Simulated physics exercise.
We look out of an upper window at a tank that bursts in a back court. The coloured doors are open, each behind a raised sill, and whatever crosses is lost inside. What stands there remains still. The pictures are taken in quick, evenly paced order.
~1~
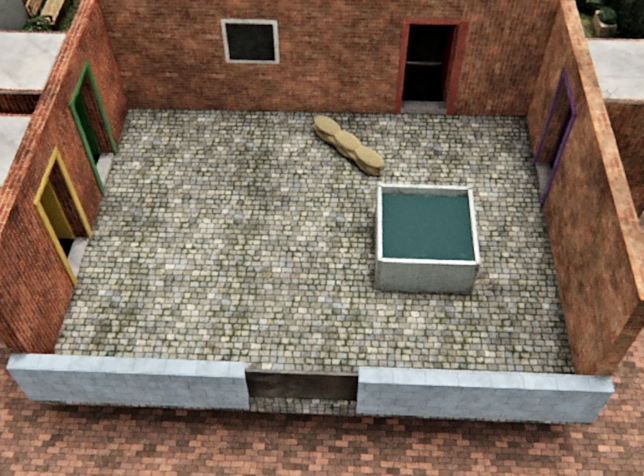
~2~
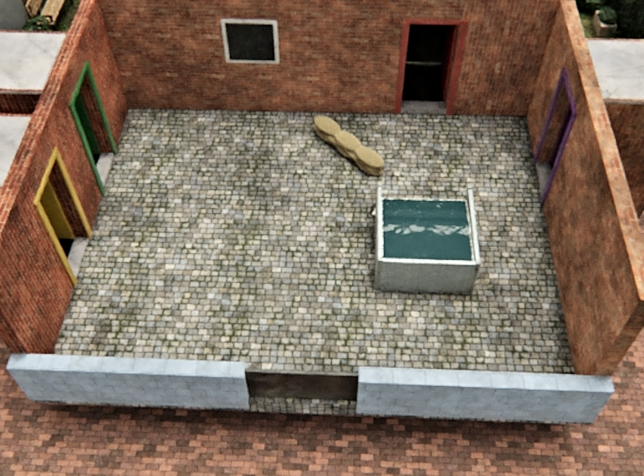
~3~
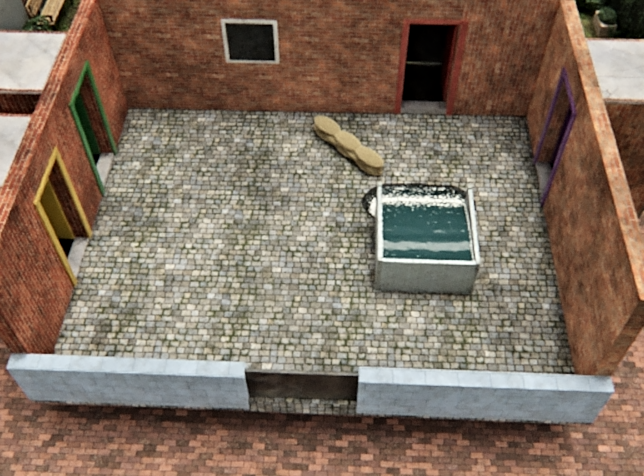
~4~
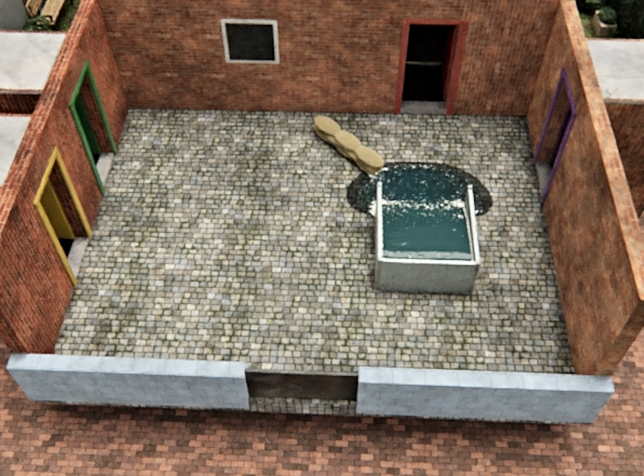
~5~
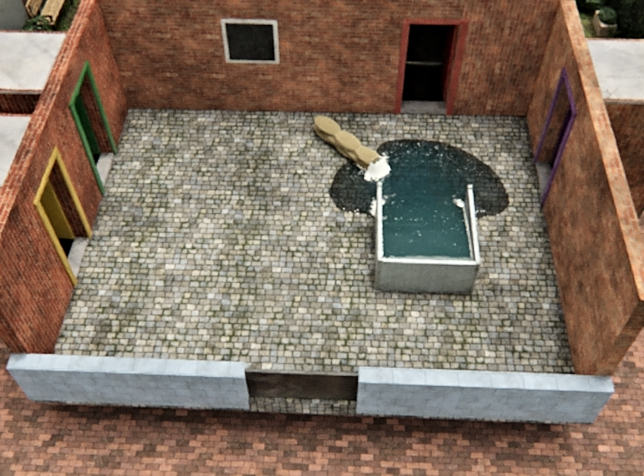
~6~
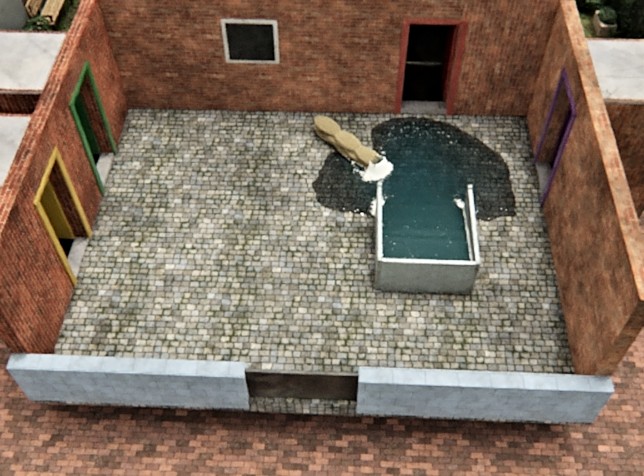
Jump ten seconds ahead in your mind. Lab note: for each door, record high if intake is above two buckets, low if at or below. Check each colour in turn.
Purple door: Low; red door: High; green door: Low; yellow door: Low.
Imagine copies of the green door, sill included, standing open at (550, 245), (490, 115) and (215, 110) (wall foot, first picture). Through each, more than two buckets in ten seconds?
In order: Stays within it, tops the limit, stays within it.
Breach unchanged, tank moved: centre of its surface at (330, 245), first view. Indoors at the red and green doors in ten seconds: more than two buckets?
As I see it, the red door stays short of it and the green door gets past it.
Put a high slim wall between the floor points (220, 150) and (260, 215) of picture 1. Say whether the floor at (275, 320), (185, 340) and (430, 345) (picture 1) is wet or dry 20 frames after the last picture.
Results in order: Bone-dry / bone-dry / bone-dry.
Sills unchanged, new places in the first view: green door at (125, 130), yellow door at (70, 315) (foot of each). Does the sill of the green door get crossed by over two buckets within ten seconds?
Green: Exceeds it.
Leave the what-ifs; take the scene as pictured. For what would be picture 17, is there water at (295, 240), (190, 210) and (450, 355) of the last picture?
Result, as listed: Not wetted / not wetted / not wetted.
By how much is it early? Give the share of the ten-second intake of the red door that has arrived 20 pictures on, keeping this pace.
Some 95 per cent.
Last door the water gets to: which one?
The one in yellow.
A moment on, water covers 20 % of the floor; the purple door wet at the sill, nothing in, the red door over two buckets in, the green door not reached, the yellow door not reached.
Next, water covers 30 % of the floor; the purple door wet at the sill, nothing in, the red door far over two buckets in, the green door not reached, the yellow door not reached.
Then, water covers 35 % of the floor; the purple door wet at the sill, nothing in, the red door far over two buckets in, the green door not reached, the yellow door not reached.
Later, water covers 55 % of the floor; the purple door wet at the sill, nothing in, the red door far over two buckets in, the green door wet at the sill, nothing in, the yellow door wet at the sill, nothing in.
In the end, water covers 75 % of the floor; the purple door wet at the sill, nothing in, the red door far over two buckets in, the green door wet at the sill, nothing in, the yellow door wet at the sill, nothing in.
